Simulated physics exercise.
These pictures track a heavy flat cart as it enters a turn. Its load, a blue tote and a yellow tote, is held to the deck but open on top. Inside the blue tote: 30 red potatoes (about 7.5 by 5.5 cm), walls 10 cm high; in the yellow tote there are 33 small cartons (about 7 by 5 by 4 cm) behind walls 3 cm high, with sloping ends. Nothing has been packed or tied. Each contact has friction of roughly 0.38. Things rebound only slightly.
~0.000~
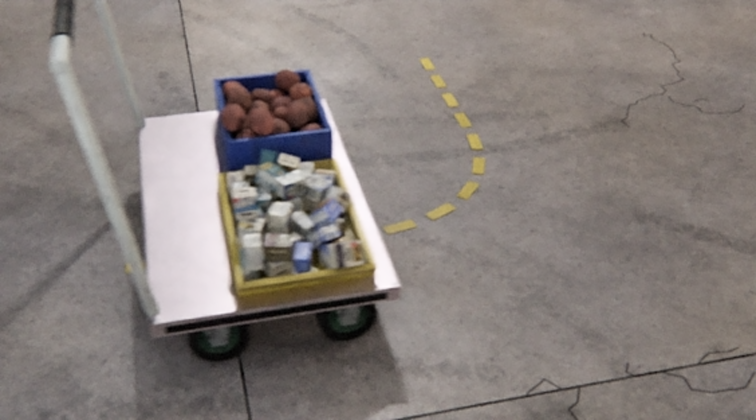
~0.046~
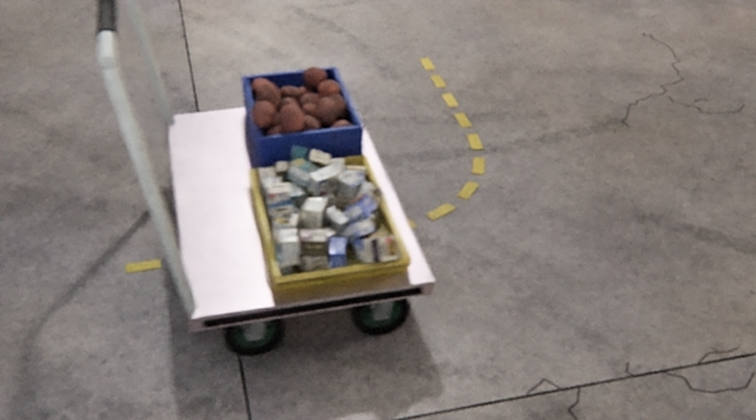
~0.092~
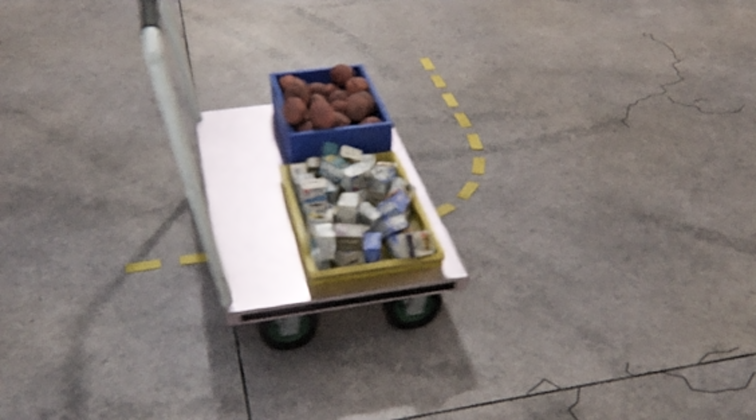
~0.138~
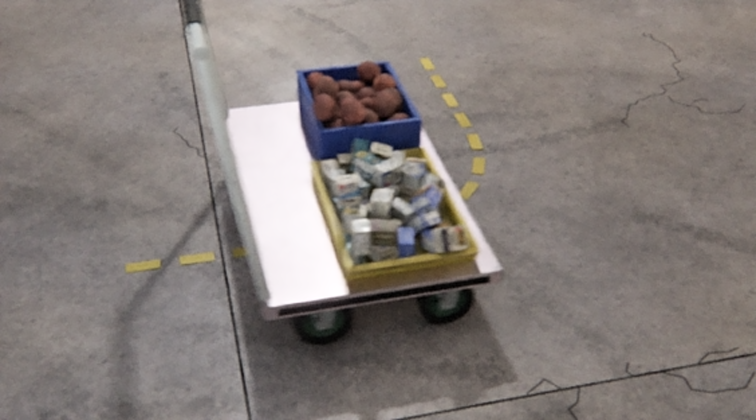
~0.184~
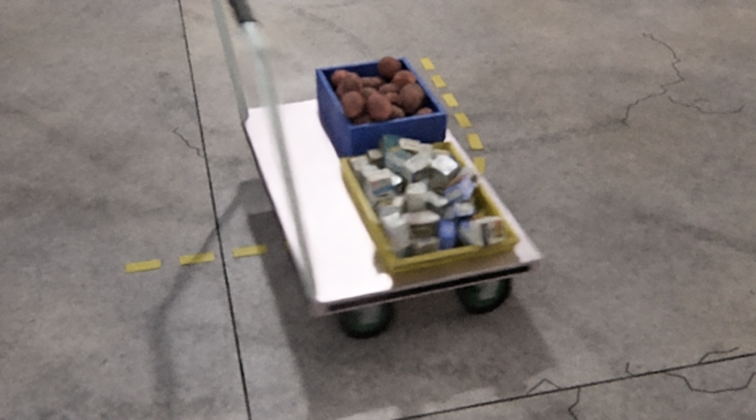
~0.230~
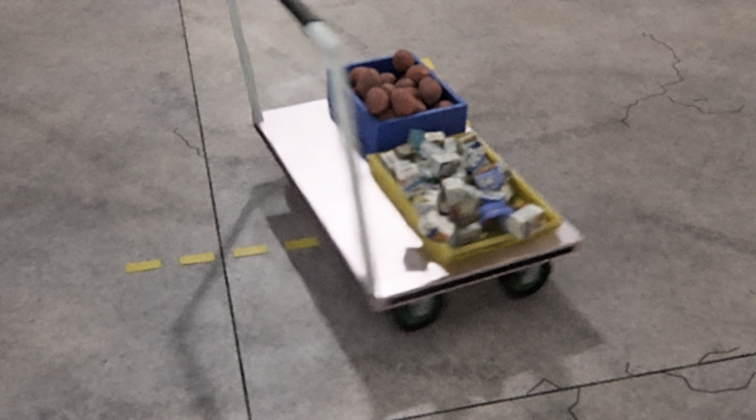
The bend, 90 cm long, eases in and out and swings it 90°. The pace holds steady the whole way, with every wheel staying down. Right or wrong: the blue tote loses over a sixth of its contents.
Wrong.
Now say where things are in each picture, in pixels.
In the first picture (we follow the rim corner now nearest the camera), blue tote (its farthest corner) at (308, 71); yellow tote at (240, 282); turned 0°, 0 cm rolled; nothing out yet.
The second picture shows blue tote at (335, 69); yellow tote at (277, 277); turned 0°, 8 cm rolled.
The third picture shows blue tote at (362, 66); yellow tote at (313, 272); turned 0°, 16 cm rolled.
The fourth picture shows blue tote at (387, 63); yellow tote at (350, 266); turned 0°, 24 cm rolled.
The fifth picture shows blue tote at (404, 59); yellow tote at (395, 260); turned 4°, 32 cm rolled.
The sixth picture shows blue tote at (411, 54); yellow tote at (449, 250); turned 10°, 40 cm rolled; 2 out, the lowest carton at (436, 228).
After 0.38 s, 0 of 30 out of the blue tote and 8 of 33 out of the yellow tote.
After 0.48 s, 0 of 30 out of the blue tote and 14 of 33 out of the yellow tote.
After 0.64 s, 0 of 30 out of the blue tote and 18 of 33 out of the yellow tote.
Final count (at 1.09 s), 0 of 30 out of the blue tote and 20 of 33 out of the yellow tote. Asked share, 0 of 30, 0 per cent.
